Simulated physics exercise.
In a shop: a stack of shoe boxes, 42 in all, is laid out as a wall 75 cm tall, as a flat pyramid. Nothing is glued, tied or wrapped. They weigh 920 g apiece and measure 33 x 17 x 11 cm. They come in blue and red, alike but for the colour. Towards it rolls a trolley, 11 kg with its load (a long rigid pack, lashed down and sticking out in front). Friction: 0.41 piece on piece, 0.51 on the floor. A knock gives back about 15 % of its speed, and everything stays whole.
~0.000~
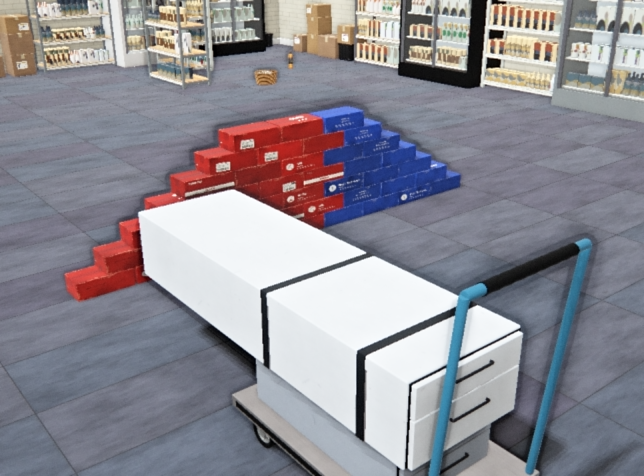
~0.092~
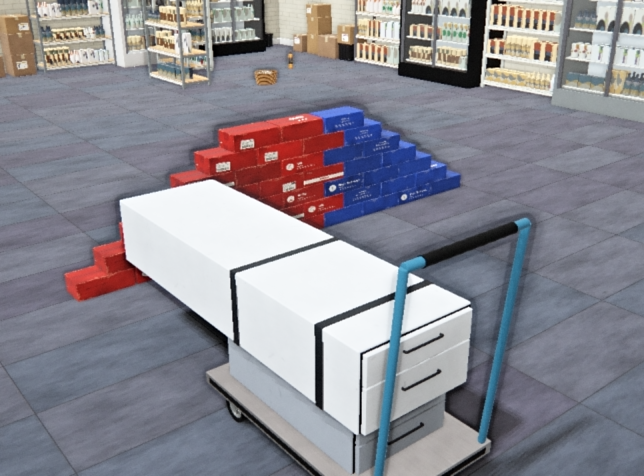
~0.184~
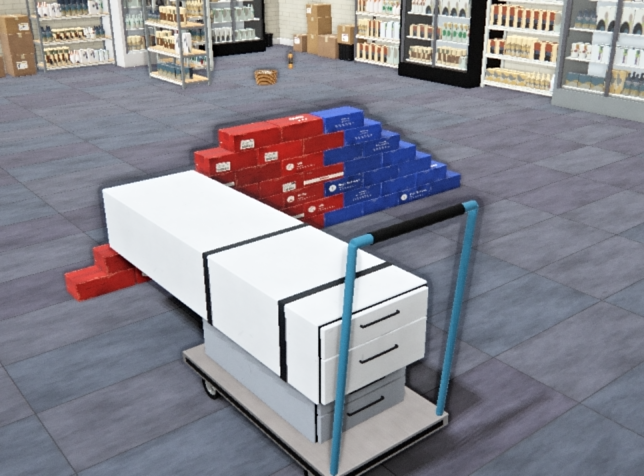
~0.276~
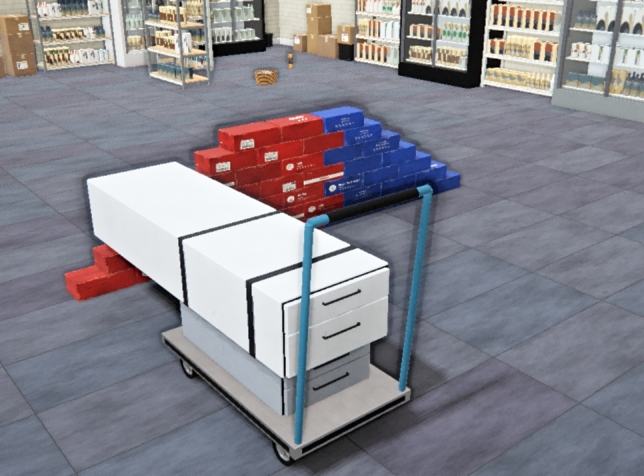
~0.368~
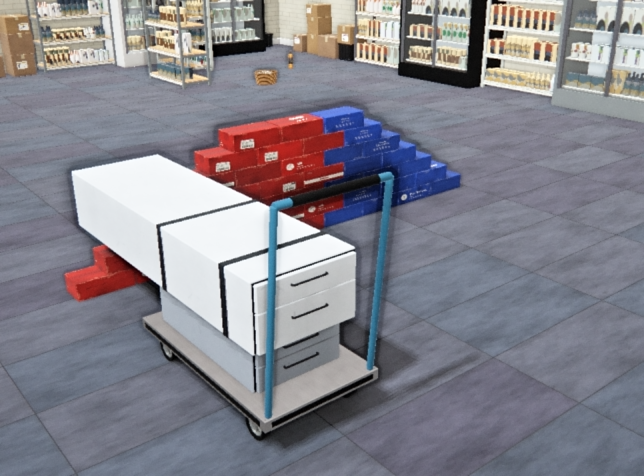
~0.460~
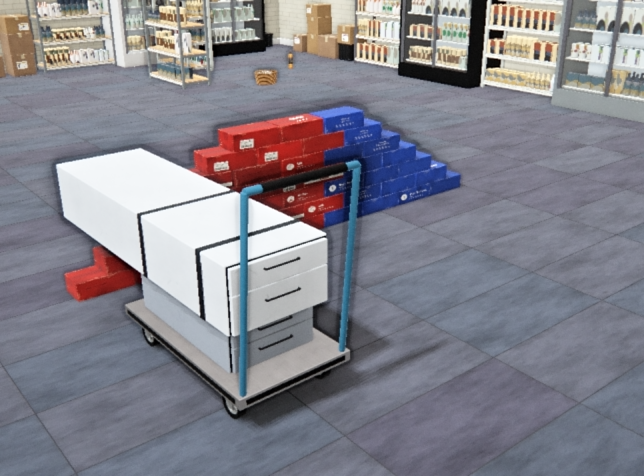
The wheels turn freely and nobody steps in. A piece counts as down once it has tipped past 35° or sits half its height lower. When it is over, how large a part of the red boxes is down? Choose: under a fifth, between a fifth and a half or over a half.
It comes to less than a fifth.
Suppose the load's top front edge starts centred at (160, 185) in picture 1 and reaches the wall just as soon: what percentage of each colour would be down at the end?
In that case red 0, blue 0 per cent.
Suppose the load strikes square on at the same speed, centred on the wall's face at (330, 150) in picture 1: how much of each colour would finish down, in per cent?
Then red 40, blue 30 per cent.
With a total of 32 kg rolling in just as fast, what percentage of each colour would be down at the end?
Then red 20, blue 0 per cent.
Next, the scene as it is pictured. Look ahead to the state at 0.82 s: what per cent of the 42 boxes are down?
0 per cent by then.
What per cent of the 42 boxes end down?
Roughly 5 per cent of them.
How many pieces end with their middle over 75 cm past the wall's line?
Roughly 0 of them.
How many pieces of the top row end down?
The count is 0.
After 0.82 s, load 90 cm past the wall's line, still rolling; 1 of the 26 red boxes down (1 of 42 in all colours); top red box shifted 14 mm.
After 1.14 s, load 1.12 m past the wall's line, still rolling; 3 of the 26 red boxes down (3 of 42 in all colours); top red box shifted 18 mm.
At rest (2.8 s), load 98 cm past the wall's line, still rolling; 3 of the 26 red boxes down (3 of 42 in all colours); top red box shifted 18 mm; top blue box unmoved. That is 12 per cent. As the last picture would show them, middles, top red box near (248, 136), top blue box near (337, 120).
